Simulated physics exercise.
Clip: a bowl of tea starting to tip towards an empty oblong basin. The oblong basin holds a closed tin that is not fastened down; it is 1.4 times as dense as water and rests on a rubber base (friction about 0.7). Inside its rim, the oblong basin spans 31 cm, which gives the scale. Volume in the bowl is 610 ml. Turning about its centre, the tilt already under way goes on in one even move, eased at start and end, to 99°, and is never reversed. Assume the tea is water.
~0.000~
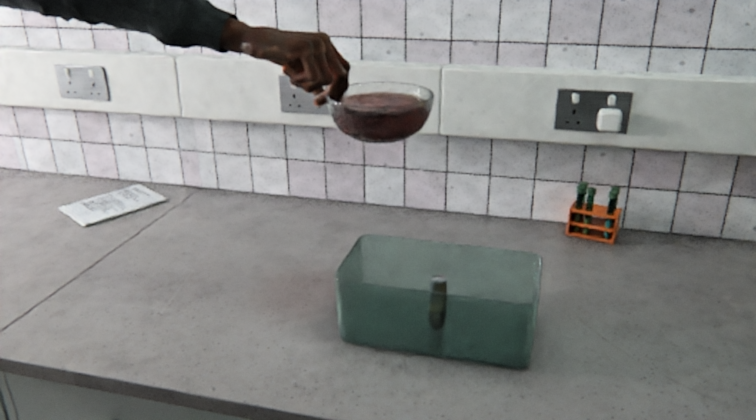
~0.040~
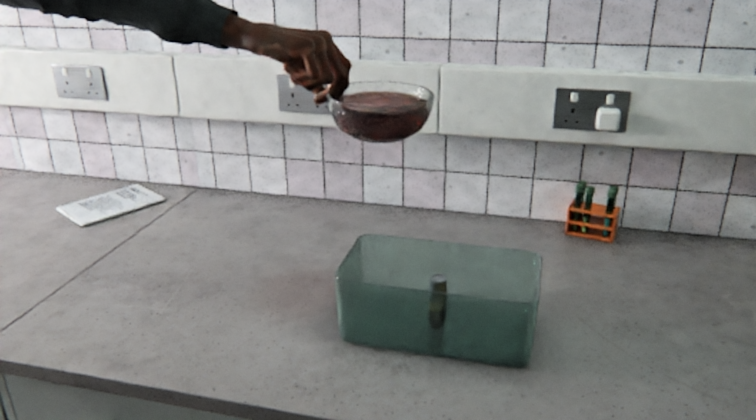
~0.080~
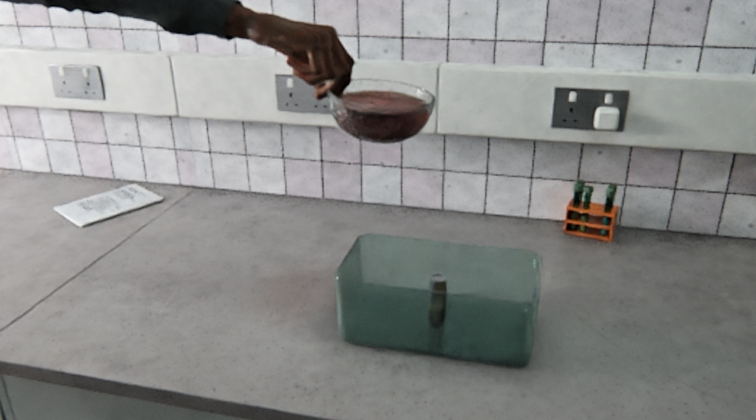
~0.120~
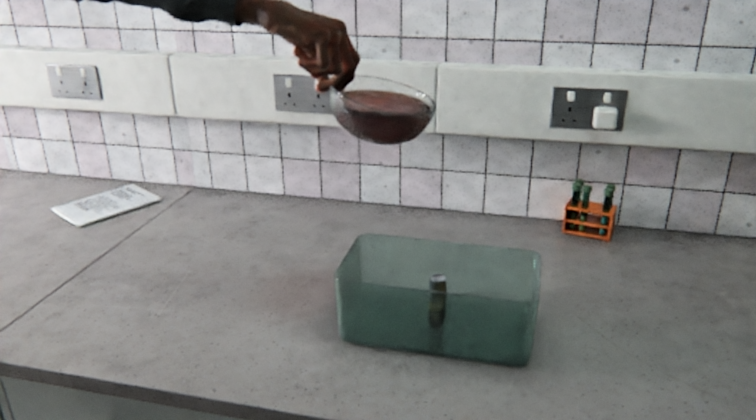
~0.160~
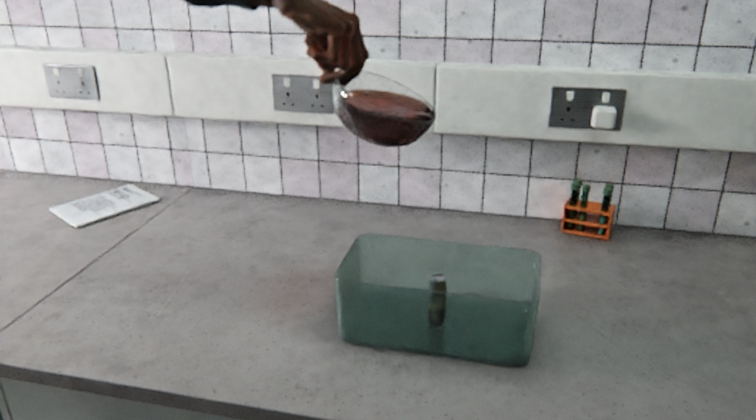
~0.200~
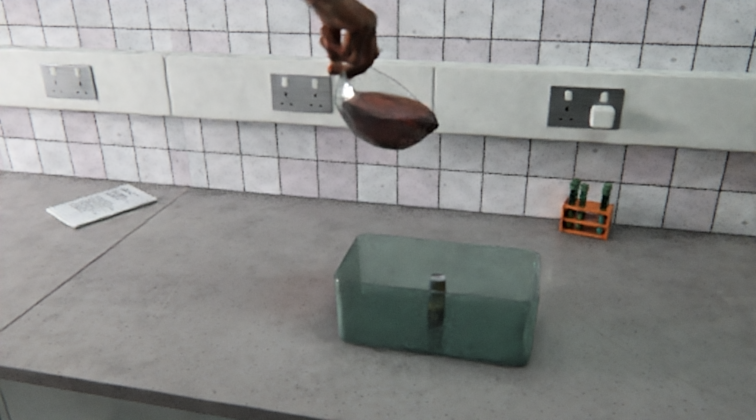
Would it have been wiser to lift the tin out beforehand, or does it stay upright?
It tilts over.
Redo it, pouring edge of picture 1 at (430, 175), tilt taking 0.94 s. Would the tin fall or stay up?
Then it stays on its base.
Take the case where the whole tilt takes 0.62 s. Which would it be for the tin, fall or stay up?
With that tilt, the tin tips.
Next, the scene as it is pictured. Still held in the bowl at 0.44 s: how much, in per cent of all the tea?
Roughly 8 per cent.
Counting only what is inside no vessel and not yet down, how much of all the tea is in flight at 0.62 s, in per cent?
Near 10 per cent, I'd say.
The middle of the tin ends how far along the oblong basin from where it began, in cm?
It finishes around 6.5 cm from where it began.
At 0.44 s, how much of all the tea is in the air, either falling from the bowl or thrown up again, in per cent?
Roughly 80 percent.
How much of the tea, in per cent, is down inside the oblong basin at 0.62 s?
Roughly 90 percent of it.
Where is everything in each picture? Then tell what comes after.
In the first picture, tilt 0°; pouring edge (432, 98); surface from (334, 100) to (430, 105); the oblong basin's rim runs from (348, 256) to (540, 279); the tin's top is at (438, 281).
In the second picture, tilt 2°; pouring edge (433, 99); surface from (334, 99) to (430, 106).
In the third picture, tilt 6°; pouring edge (434, 103); surface from (335, 97) to (431, 107).
In the fourth picture, tilt 13°; pouring edge (434, 110); surface from (337, 95) to (433, 110).
In the fifth picture, tilt 23°; pouring edge (434, 119); surface from (339, 94) to (435, 113).
In the sixth picture, tilt 34°; pouring edge (432, 130); surface from (341, 95) to (425, 116); 5 per cent is over the edge.
By 0.44 s the tilt is 96° and 8 per cent is still to pour; the tin stands where it began.
By 0.62 s the tilt is 99° and 0 per cent is still to pour; the tin leans 5°.
By 0.80 s the tilt is 99° and 0 per cent is still to pour; the tin leans 36°.
By 1.00 s the tilt is 99° and 0 per cent is still to pour; the tin lies on its side.
At rest the tin lies on its side.
